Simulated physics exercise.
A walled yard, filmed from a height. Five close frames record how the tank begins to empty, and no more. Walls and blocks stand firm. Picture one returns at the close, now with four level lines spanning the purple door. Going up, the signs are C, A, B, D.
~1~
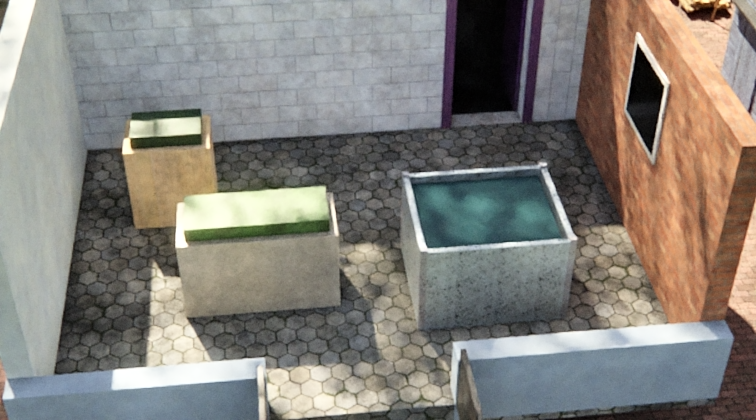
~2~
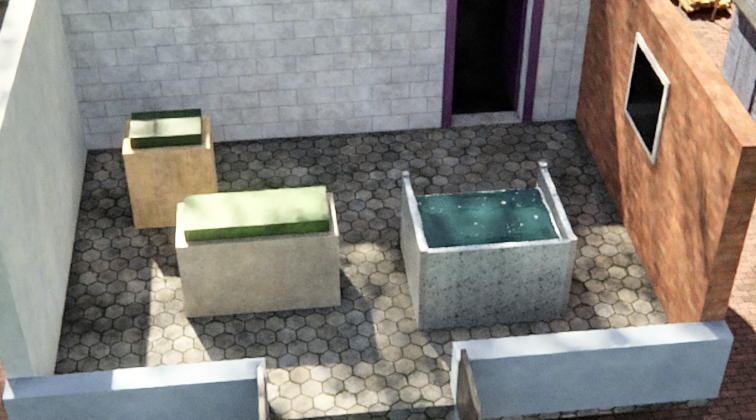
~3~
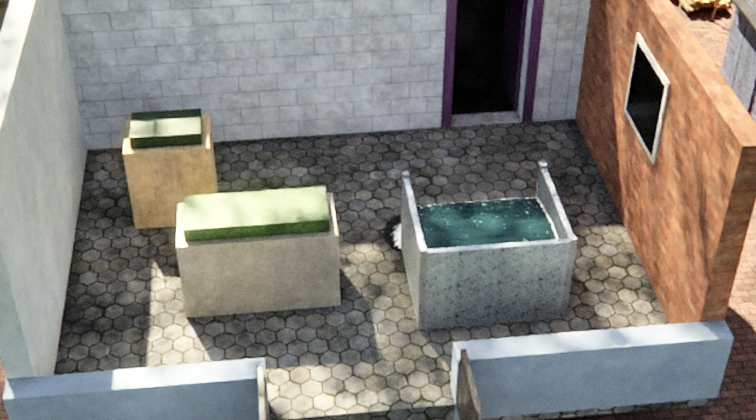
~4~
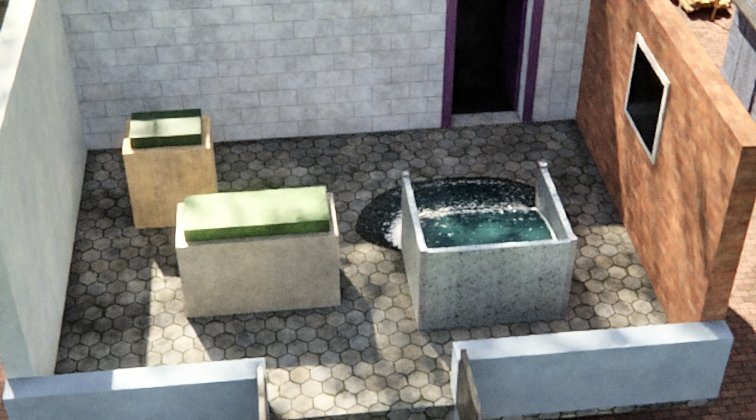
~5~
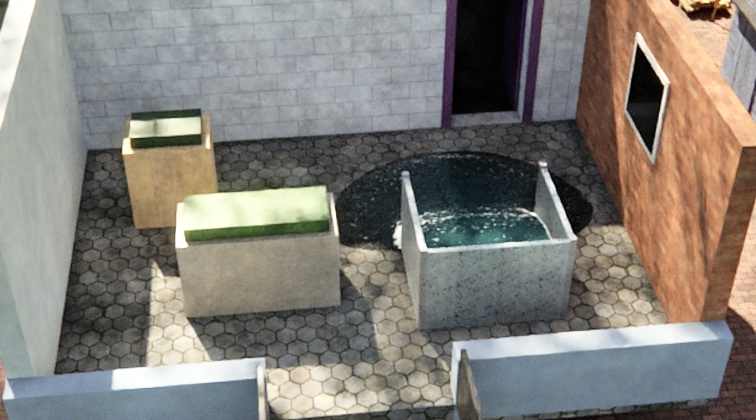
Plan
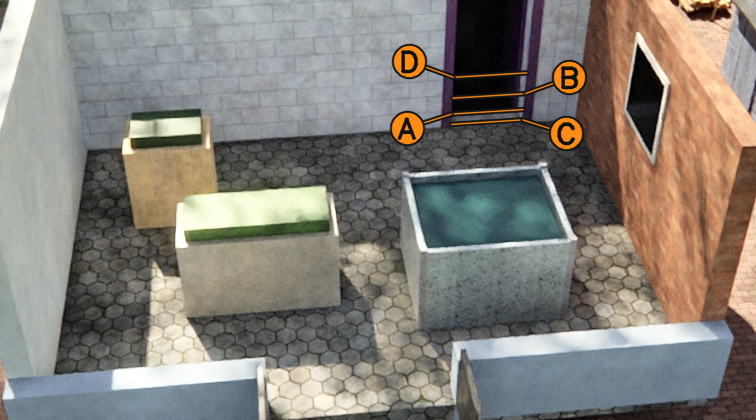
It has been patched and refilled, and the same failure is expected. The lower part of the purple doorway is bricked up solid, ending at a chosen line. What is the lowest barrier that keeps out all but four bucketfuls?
Go for B.
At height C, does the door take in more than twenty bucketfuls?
Yes, clearly.
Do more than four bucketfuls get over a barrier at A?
Yes, that goes wrong.
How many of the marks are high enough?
Two of them.
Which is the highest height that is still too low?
The answer is A.
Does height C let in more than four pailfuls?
Yes, that goes wrong.
In orange, A at (487, 111); B at (488, 95); C at (486, 122); D at (490, 75); from the bottom up C, A, B, D.
With A, about 12 bucketfuls get in.
With B, a splash gets over, under a bucket.
With C, dozens of bucketfuls pour in.
With D, nothing gets over.
